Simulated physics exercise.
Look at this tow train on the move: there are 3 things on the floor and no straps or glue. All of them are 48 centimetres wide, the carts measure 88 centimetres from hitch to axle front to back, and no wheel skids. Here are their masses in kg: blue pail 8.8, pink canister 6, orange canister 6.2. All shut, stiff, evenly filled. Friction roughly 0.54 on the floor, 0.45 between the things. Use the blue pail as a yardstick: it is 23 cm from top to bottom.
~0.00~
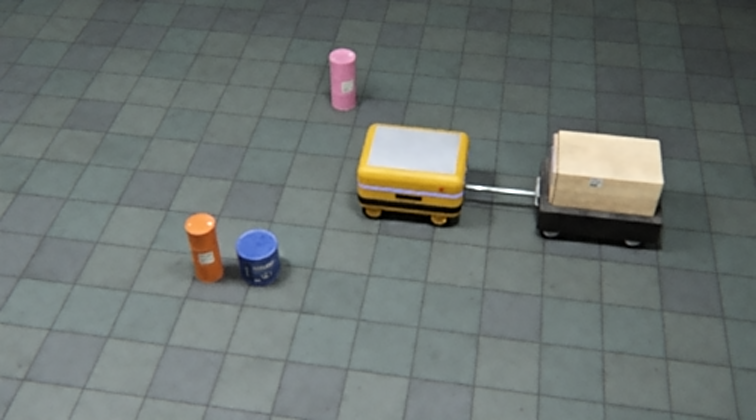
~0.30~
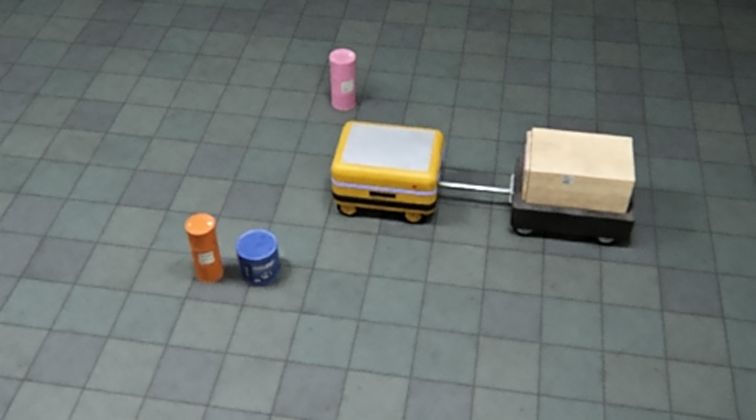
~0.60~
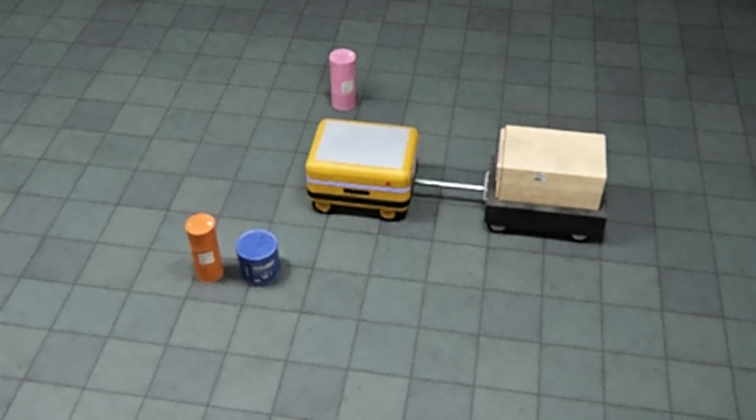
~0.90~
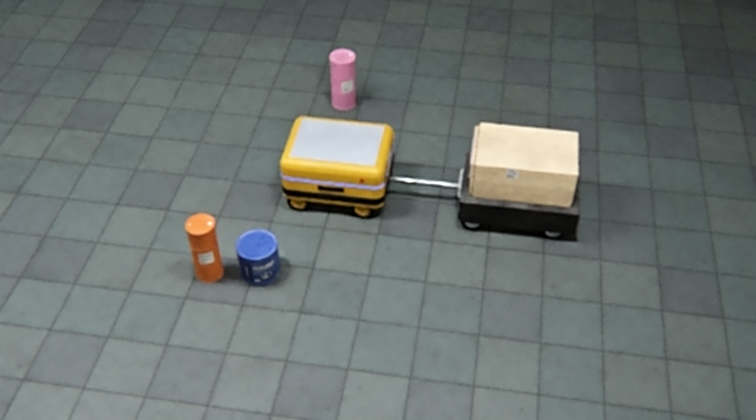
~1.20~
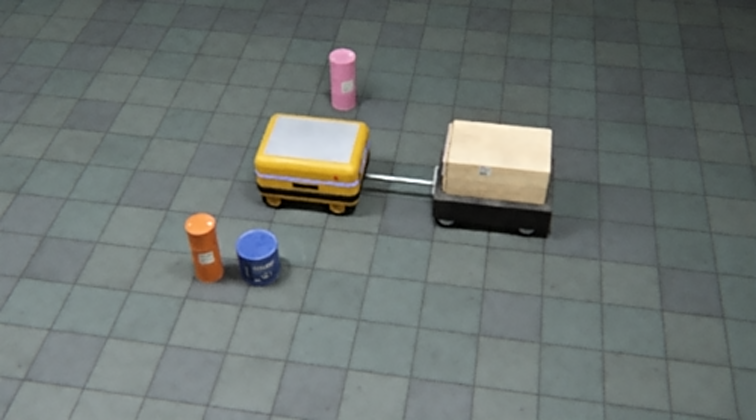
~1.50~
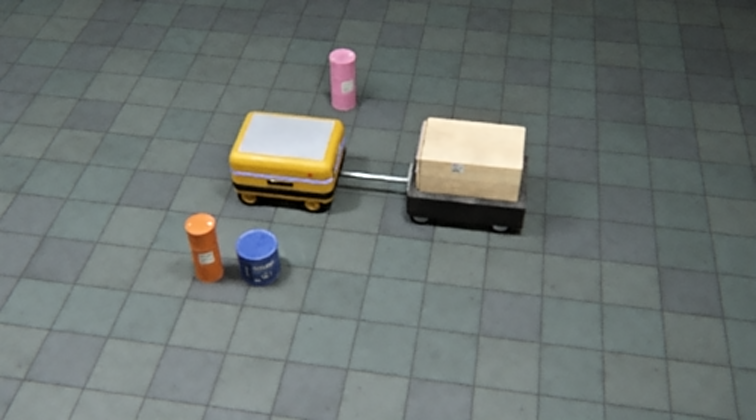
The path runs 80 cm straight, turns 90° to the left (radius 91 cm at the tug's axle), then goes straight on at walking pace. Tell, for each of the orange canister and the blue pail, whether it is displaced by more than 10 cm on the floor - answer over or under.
Orange canister: Over, blue pail: Under.
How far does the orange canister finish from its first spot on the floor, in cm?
Around 28 centimetres.
Around 2.70 s, tug has run 140 cm.
Around 4.30 s, tug has run 224 cm.
Around 6.00 s, tug has run 312 cm; orange canister shifted 27 cm near (211, 284).
Finally (8.1 s), not toppled but over 10 cm from the start, orange canister; the other 2 still in place (within 10 cm). Final places as that camera would see them, orange canister near (212, 286), blue pail near (259, 258).
